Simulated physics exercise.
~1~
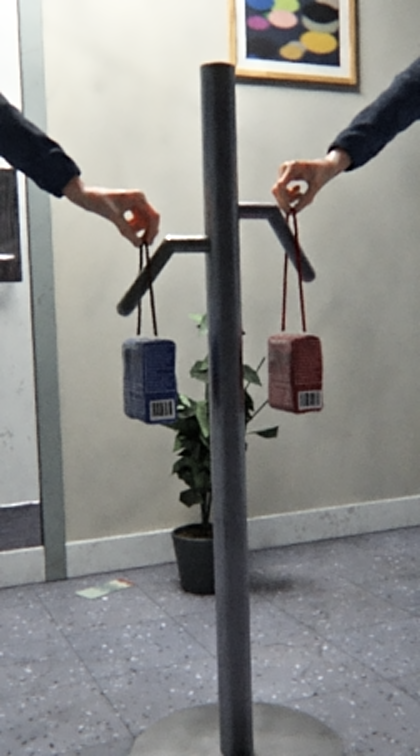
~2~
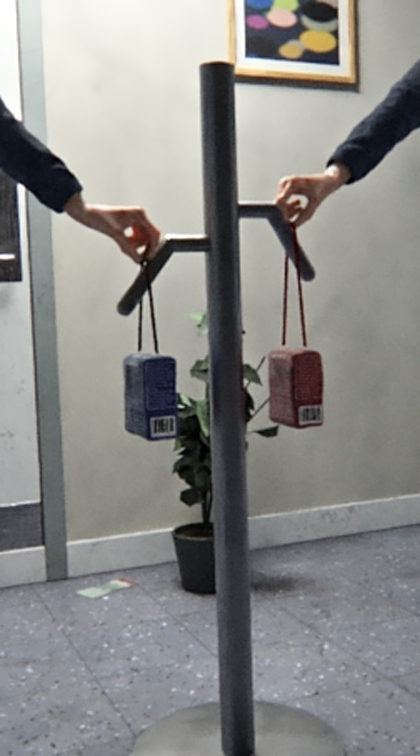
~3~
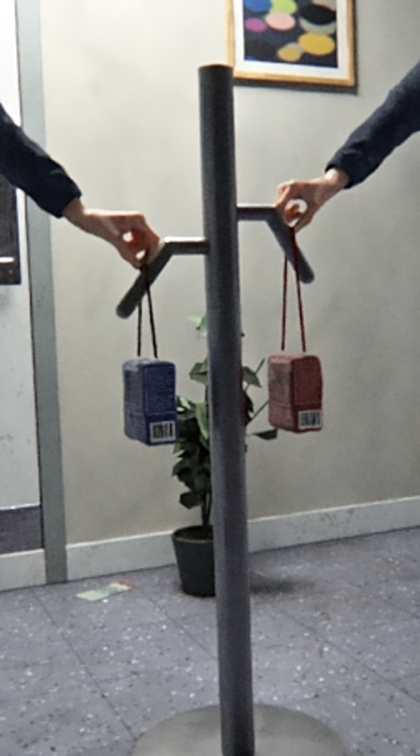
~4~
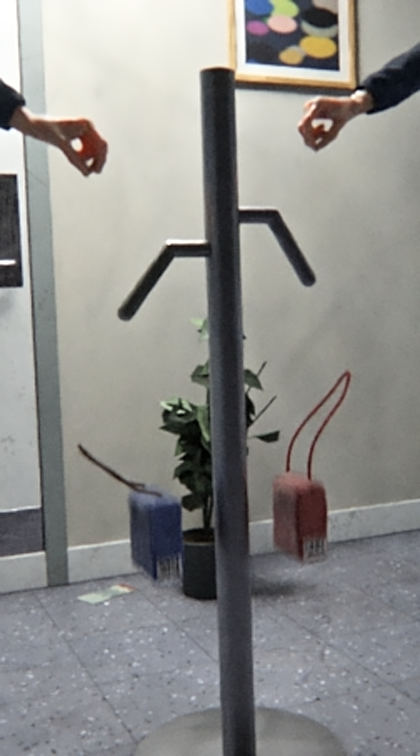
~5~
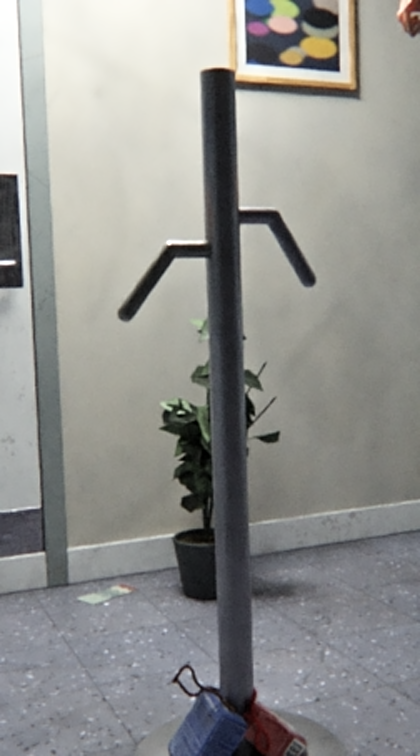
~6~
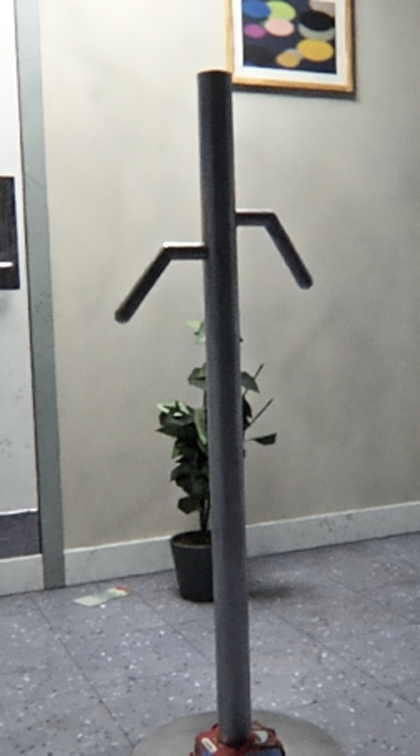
The clip opens on a dark metal stand with two downward-sloping pegs, where two hands hold a blue pouch on the left and a red pouch on the right by their cord loops. The hands lower the pouches slightly, bringing the loops against the pegs, and pause there. Then both hands let go and draw back, and the two pouches drop away from the pegs with their loops trailing. They land leaning together at the foot of the stand. At the end, both pegs are empty and the pouches lie at its base, low in view.
